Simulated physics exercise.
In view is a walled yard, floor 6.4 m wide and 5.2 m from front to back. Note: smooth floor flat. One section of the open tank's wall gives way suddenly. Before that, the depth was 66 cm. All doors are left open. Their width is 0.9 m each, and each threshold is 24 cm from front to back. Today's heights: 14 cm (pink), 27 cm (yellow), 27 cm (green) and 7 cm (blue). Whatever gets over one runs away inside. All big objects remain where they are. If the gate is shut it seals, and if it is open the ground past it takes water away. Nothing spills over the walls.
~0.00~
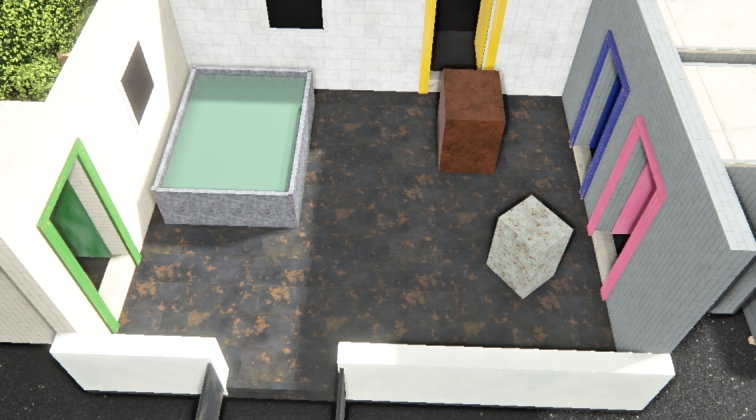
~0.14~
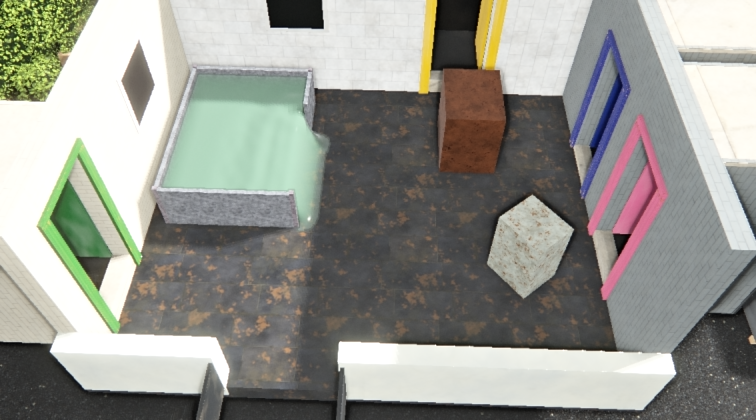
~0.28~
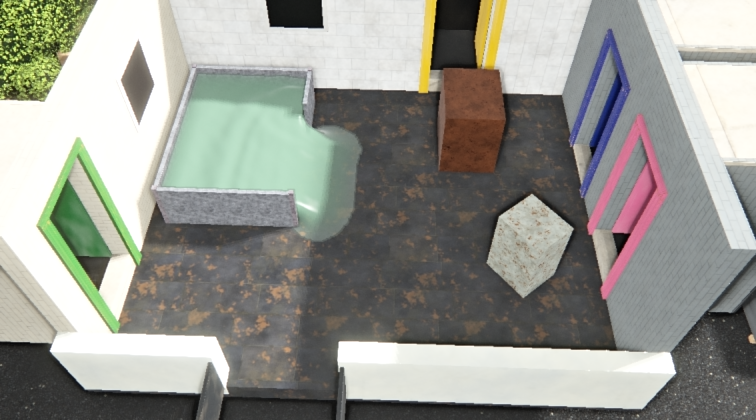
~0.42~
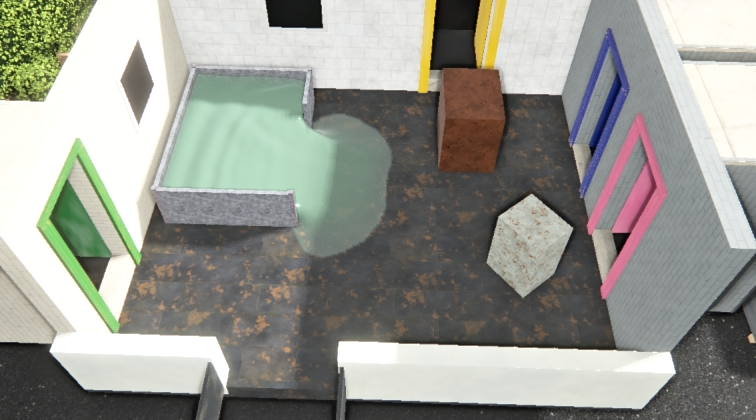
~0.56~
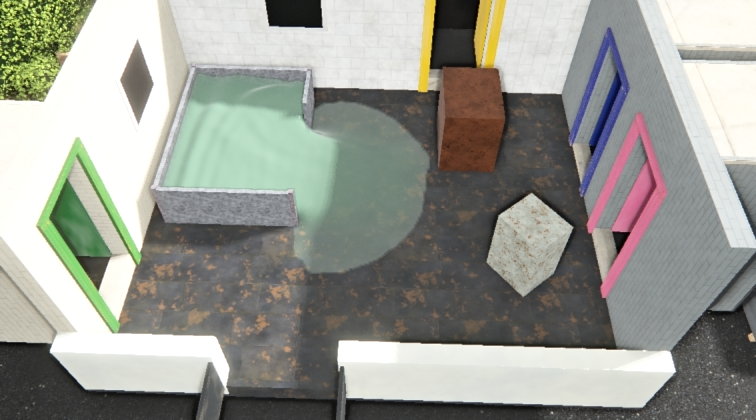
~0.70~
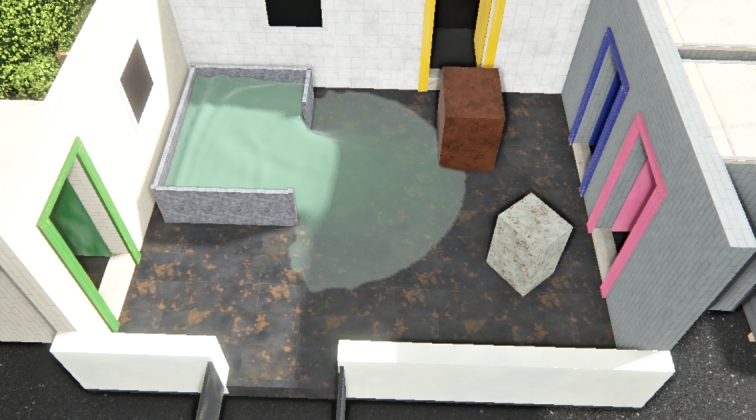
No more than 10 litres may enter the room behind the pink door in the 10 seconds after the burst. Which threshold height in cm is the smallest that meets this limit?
A height of roughly 26 cm.
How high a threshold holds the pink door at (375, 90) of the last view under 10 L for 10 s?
Minimum: Close to 11.5 cm.
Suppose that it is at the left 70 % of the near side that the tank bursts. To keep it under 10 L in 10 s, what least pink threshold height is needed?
With that break, close to 10.0 cm.
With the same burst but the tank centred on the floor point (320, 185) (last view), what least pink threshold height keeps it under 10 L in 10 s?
Some 24 cm.
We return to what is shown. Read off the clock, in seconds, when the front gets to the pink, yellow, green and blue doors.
The pink door at 1.6 s, the yellow door at 1.2 s, the green door at 6.5 s, the blue door at 1.3 s.
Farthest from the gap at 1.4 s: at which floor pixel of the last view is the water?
The farthest wet point is roughly at (588, 246) in the last view.
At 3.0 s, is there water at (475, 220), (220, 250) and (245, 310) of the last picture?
So the three spots come out swamped, spared, spared, in that order.
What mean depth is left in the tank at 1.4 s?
It averages roughly 38 centimetres.
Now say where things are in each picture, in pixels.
The first picture shows still water, 66 cm deep, in the open tank at (239, 129); the pink door at (620, 219) is dry.
In the second picture, the gap is at (300, 170), the front 0.3 m out at (313, 216); the back of the open tank holds 66 cm.
In the third picture, the gap is at (300, 170), the front 0.8 m out at (354, 159); the back of the open tank holds 66 cm.
In the fourth picture, the gap is at (300, 171), the front 1.3 m out at (384, 171); the back of the open tank holds 65 cm.
In the fifth picture, the gap is at (300, 170), the front 1.9 m out at (422, 172); the back of the open tank holds 57 cm.
In the sixth picture, the gap is at (299, 170), the front 2.4 m out at (458, 193); the back of the open tank holds 57 cm; 2.1 m in a straight line remain to the pink door at (620, 216).
After 1.4 s water covers 45 % of the floor, deepest (39 cm) near (434, 166); it has not reached the pink door.
After 3.0 s water covers 70 % of the floor, deepest (34 cm) near (572, 378); 20 cm at the pink door, 49 litres in over its 14 cm threshold.
After 10.0 s water covers 95 % of the floor, deepest (14 cm) near (173, 150); 10 cm at the pink door, 82 litres in over its 14 cm threshold.
At the pink door as built, the water arrived by 1.6 s and peaked near 23 cm at 2.4 s.
With a threshold of 23 cm, 17 litres would have come in within the 10 s; with 31 cm, 3 litres. So under 10 litres takes about 26 cm.
